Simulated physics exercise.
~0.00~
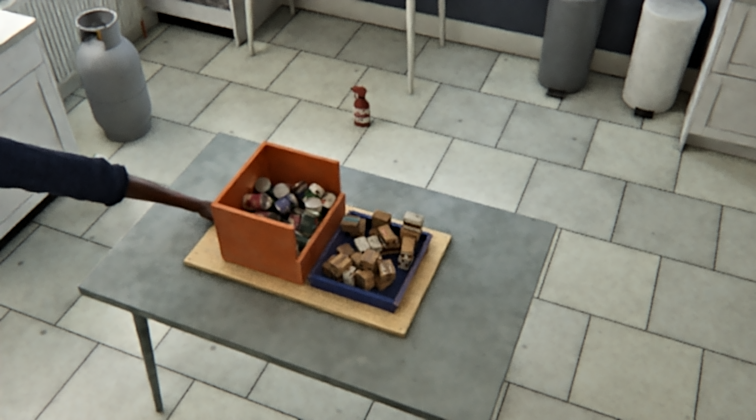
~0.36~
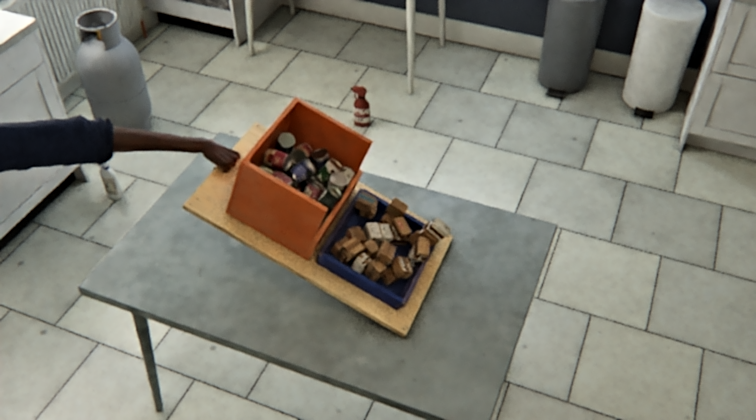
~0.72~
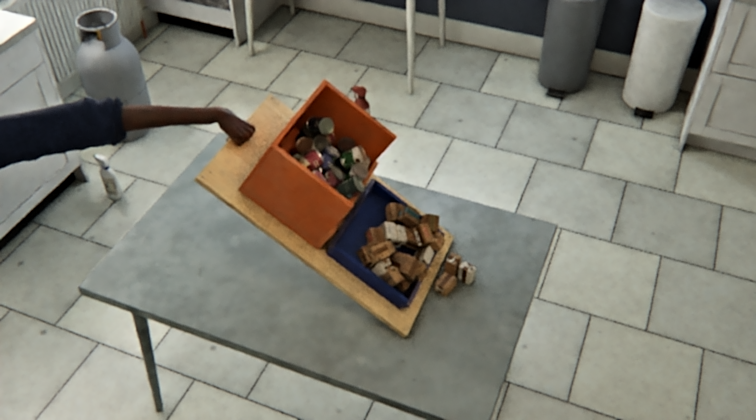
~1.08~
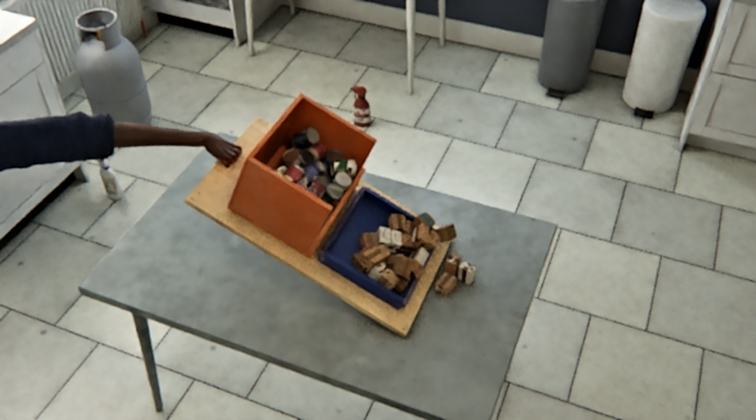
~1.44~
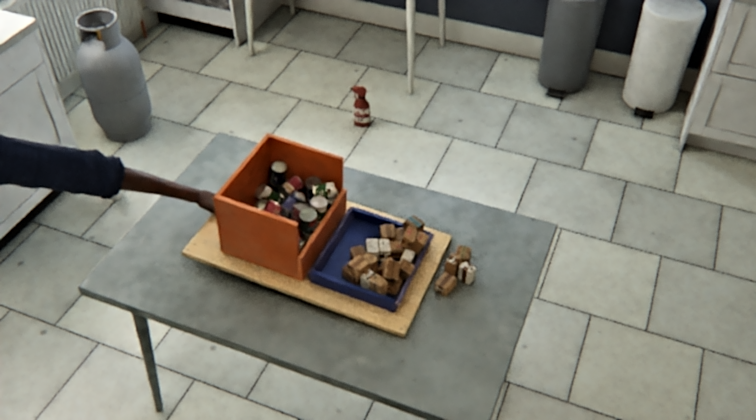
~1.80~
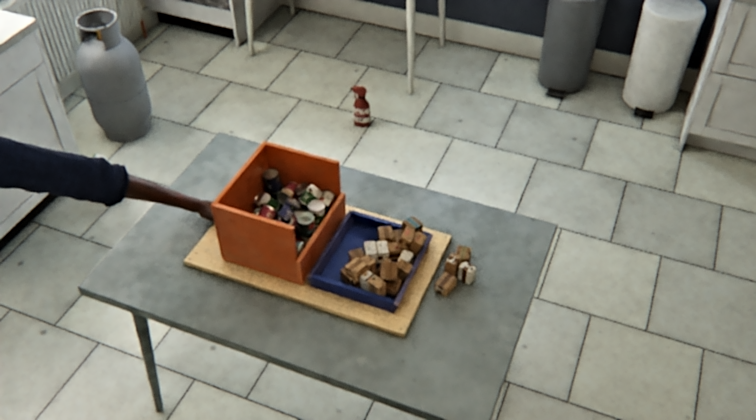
The clip shows a hand raising the left end of a board holding an orange basket of small tins and a blue basket of little parcels, then lowering it flat; a few parcels spill off the right side onto the table, while the tins stay in their basket.
